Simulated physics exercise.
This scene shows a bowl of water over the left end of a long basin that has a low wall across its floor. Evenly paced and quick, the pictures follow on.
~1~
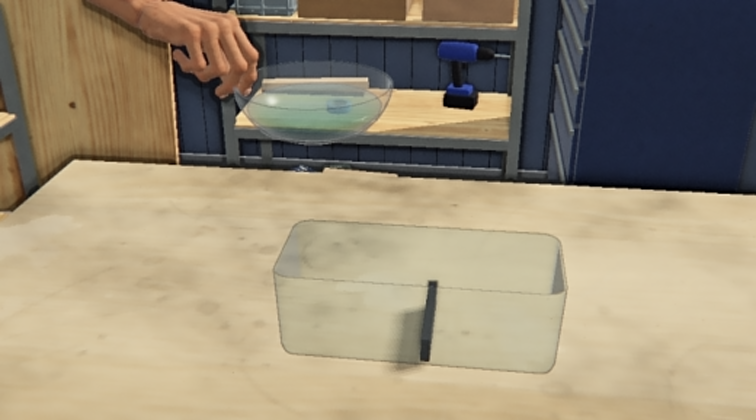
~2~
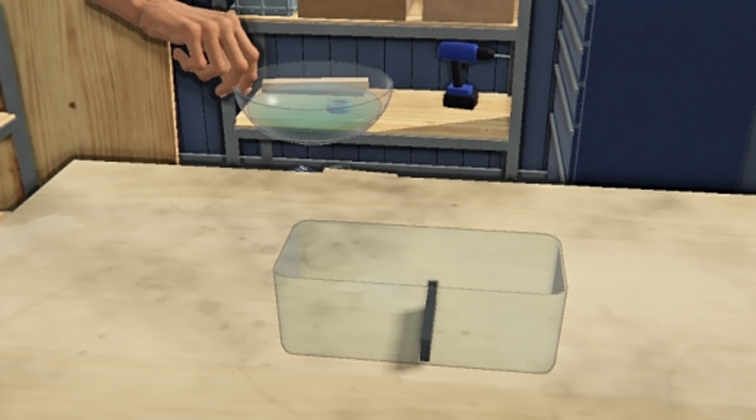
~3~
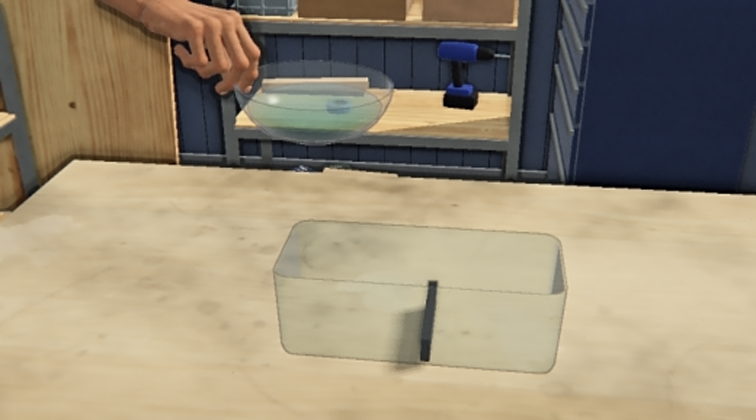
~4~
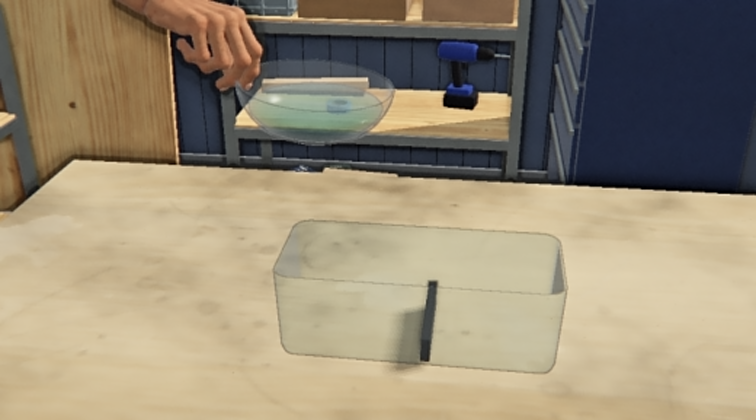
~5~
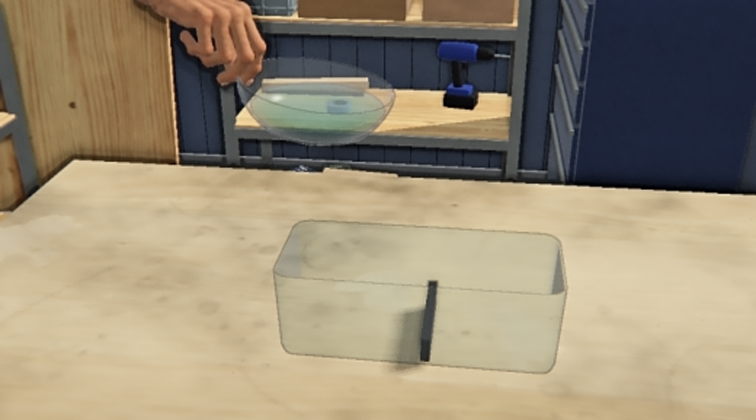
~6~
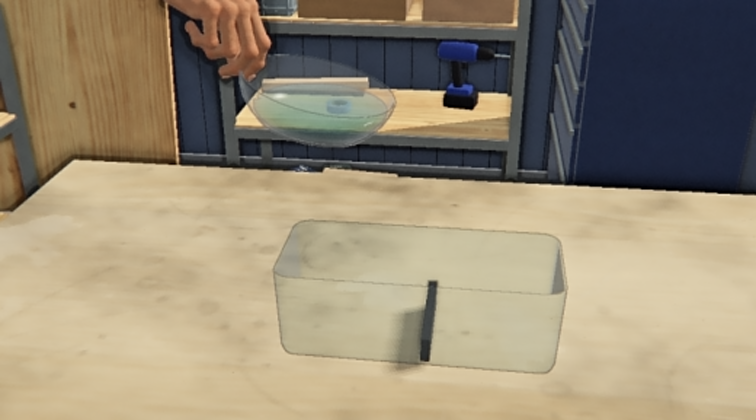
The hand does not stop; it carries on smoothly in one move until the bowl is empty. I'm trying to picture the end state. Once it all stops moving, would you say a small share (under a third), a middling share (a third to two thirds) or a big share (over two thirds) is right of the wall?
A middling share, a third to two thirds.
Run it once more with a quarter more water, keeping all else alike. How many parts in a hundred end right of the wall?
Something like 65 per cent, give or take.
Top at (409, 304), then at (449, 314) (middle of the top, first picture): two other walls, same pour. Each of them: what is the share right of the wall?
Try one about 75 %, try two about 30 %.
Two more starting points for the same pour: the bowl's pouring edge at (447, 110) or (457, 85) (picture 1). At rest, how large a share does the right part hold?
Result, first then second: About 90 % and about 90 %.
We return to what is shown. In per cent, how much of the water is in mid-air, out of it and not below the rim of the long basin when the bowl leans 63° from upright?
I'd say some 50 per cent.
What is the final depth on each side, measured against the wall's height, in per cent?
Left part: 20 per cent, right part: 40 per cent.
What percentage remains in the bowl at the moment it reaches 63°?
About 30 %.
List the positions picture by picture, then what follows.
It leans 0°; its right rim is at (392, 88); the water meets the walls at (249, 99) and (383, 104); the long basin's rim runs from (285, 247) to (563, 265); the wall's top is at (429, 310), in the first frame.
It leans 1°; its right rim is at (392, 89); the water meets the walls at (249, 99) and (383, 104), in the second frame.
It leans 2°; its right rim is at (392, 91); the water meets the walls at (249, 97) and (383, 106), in the third frame.
It leans 5°; its right rim is at (393, 95); the water meets the walls at (251, 96) and (384, 108), in the fourth frame.
It leans 9°; its right rim is at (394, 100); the water meets the walls at (252, 95) and (387, 108), in the fifth frame.
It leans 13°; its right rim is at (394, 106); the water meets the walls at (256, 96) and (390, 110), in the sixth frame.
A moment on, the tilt is 63° and 31 per cent is still to pour, 3 is left of the wall and 14 right of it.
Next, the tilt is 92° and 1 per cent is still to pour, 32 is left of the wall and 59 right of it.
Then the tilt is 95° and 0 per cent is still to pour, 40 is left of the wall and 59 right of it.
Later the tilt is 95° and 0 per cent is still to pour, 40 is left of the wall and 59 right of it.
In the end 40 per cent lies left of the wall, 59 right of it and 1 outside.
